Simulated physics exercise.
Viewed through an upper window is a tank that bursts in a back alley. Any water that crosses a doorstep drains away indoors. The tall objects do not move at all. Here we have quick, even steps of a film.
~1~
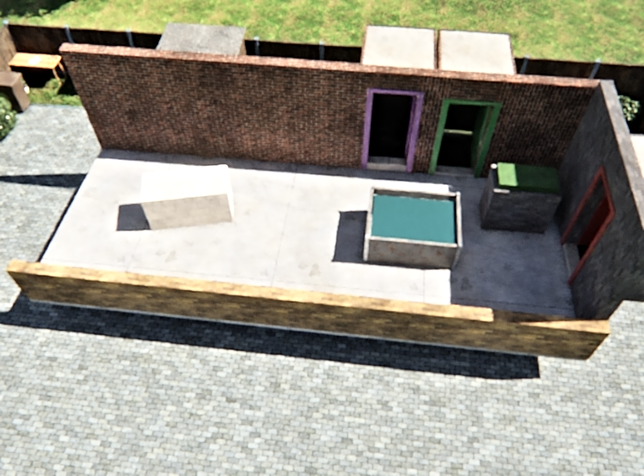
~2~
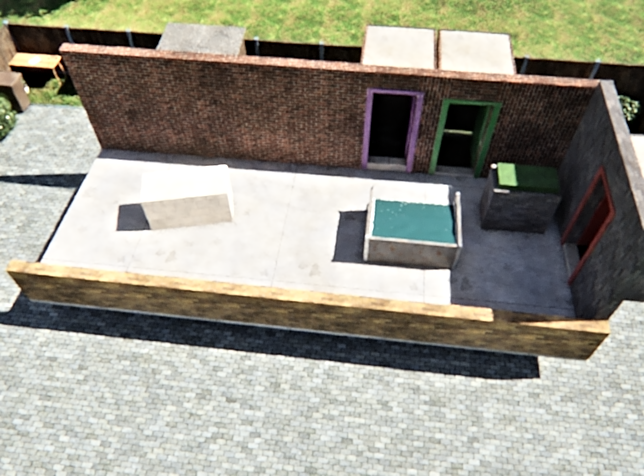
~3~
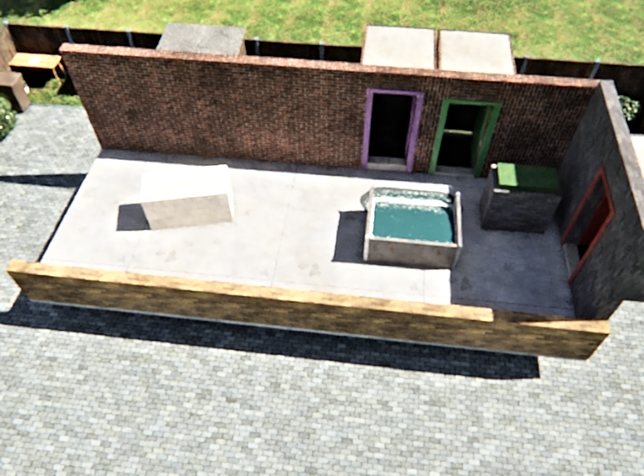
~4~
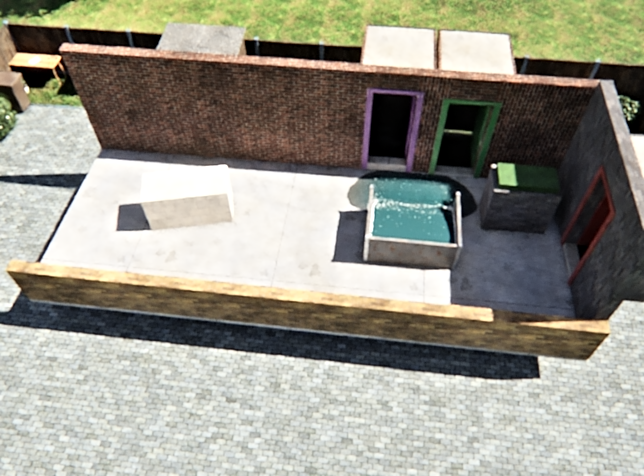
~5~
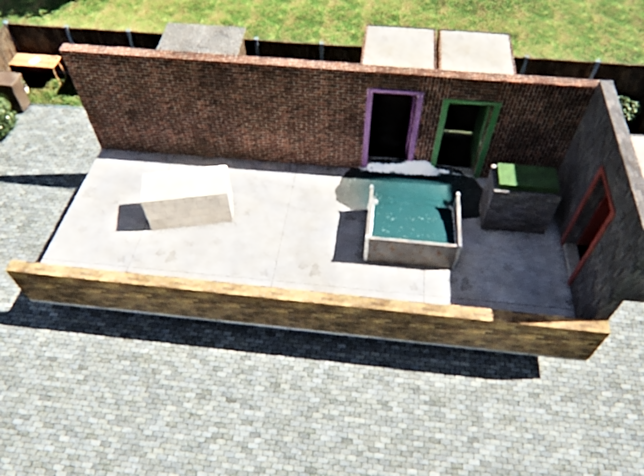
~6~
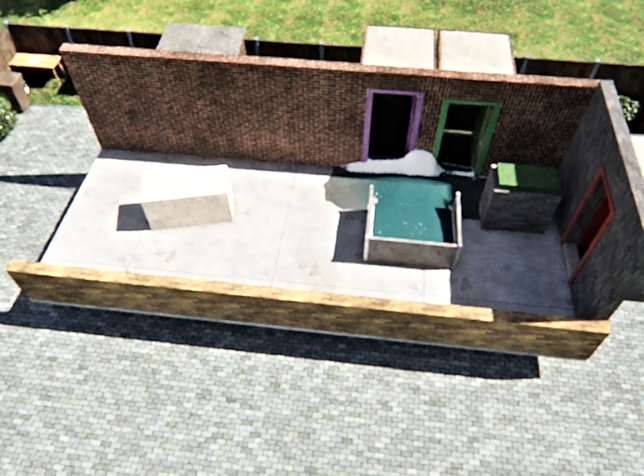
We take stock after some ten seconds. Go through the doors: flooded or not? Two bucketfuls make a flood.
Purple door: Flooded. Red door: Not flooded. Green door: Flooded.
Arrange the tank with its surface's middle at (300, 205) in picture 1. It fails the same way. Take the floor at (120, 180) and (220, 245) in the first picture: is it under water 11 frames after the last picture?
Soaked, bone-dry.
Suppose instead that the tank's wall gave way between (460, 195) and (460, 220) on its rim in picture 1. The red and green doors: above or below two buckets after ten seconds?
One by one: Red ends up above, green ends up above.
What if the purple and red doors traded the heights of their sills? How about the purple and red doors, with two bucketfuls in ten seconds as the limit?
After the swap, the purple door overshoots and the red door falls short.
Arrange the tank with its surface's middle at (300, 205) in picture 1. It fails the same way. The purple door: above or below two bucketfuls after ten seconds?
The purple door falls short.
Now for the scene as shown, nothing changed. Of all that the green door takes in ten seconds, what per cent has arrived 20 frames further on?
Roughly 95 percent.
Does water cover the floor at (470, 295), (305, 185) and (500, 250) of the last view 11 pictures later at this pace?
Result, in order: Unflooded / waterlogged / unflooded.
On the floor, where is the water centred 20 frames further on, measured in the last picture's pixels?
Close to (367, 203).
A moment on, water covers 15 % of the floor; the purple door over two buckets in, the red door not reached, the green door far over two buckets in.
Next, water covers 25 % of the floor; the purple door far over two buckets in, the red door not reached, the green door far over two buckets in.
Then, water covers 45 % of the floor; the purple door far over two buckets in, the red door wet at the sill, nothing in, the green door far over two buckets in.
Later, water covers 60 % of the floor; the purple door far over two buckets in, the red door wet at the sill, nothing in, the green door far over two buckets in.
In the end, water covers 75 % of the floor; the purple door far over two buckets in, the red door wet at the sill, nothing in, the green door far over two buckets in.
